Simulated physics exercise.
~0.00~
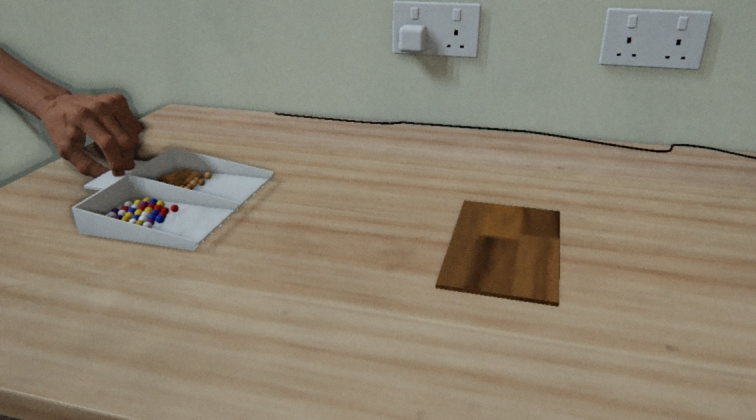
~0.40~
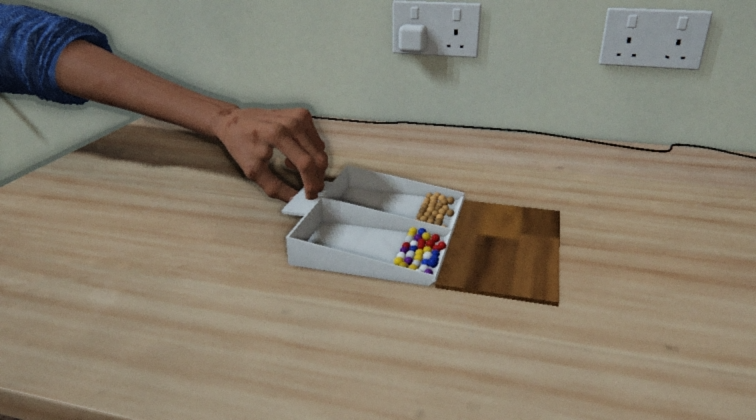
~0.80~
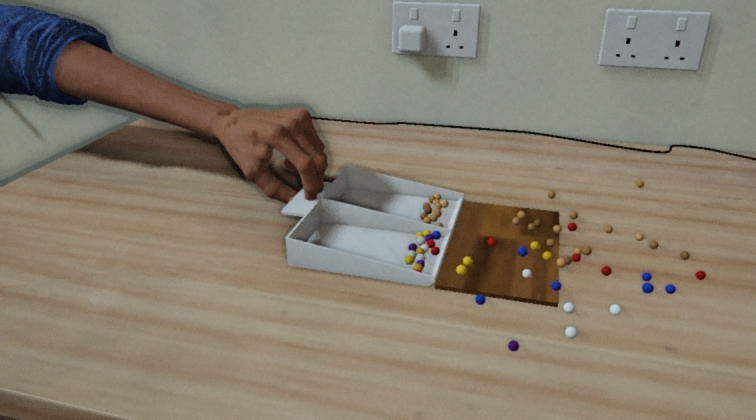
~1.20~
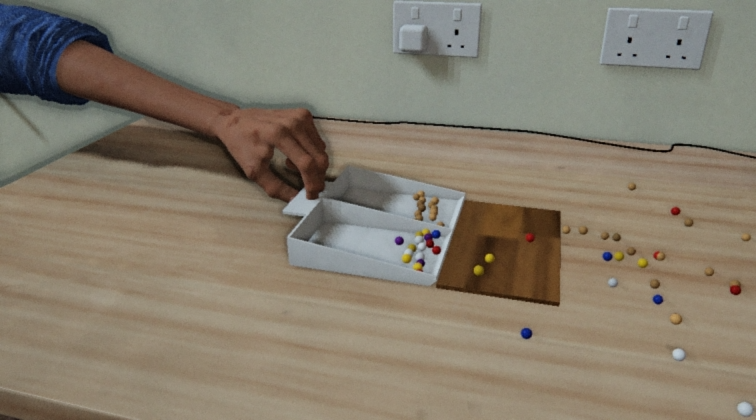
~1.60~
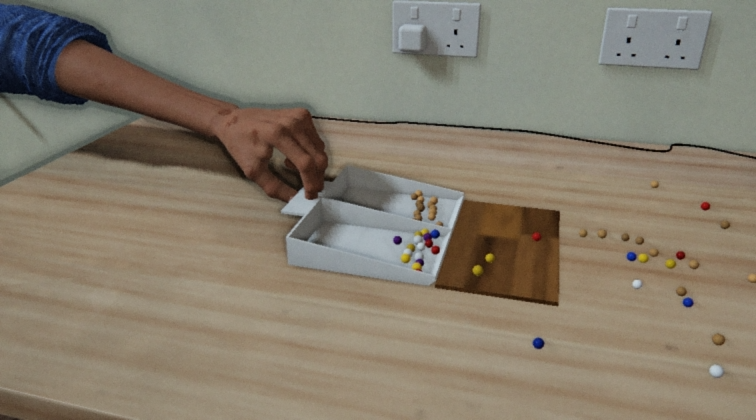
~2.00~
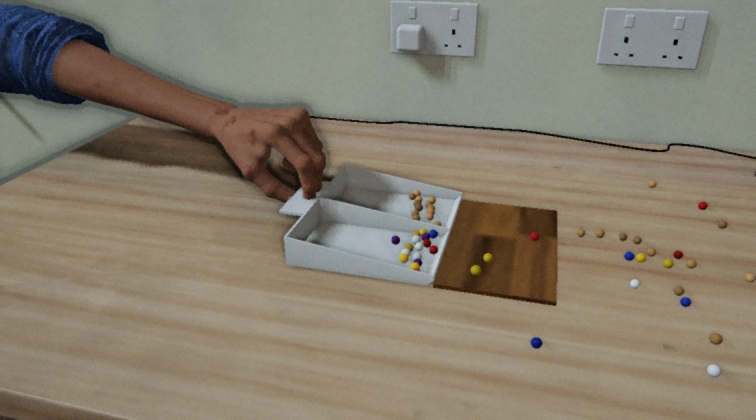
A pale wooden table stands against a light green wall with two white double sockets and a black cable, seen from slightly above by a gently swaying camera. At the left, a hand holds a white two-part tray with multicoloured beads in the near part and tan ones in the far part. A dark brown flat board lies right of centre. The hand pushes the tray rightward until it stops at the board. Beads from both parts spill over the front, scattering across the board and table. About half of each lot remains inside, while the hand stays on the tray.
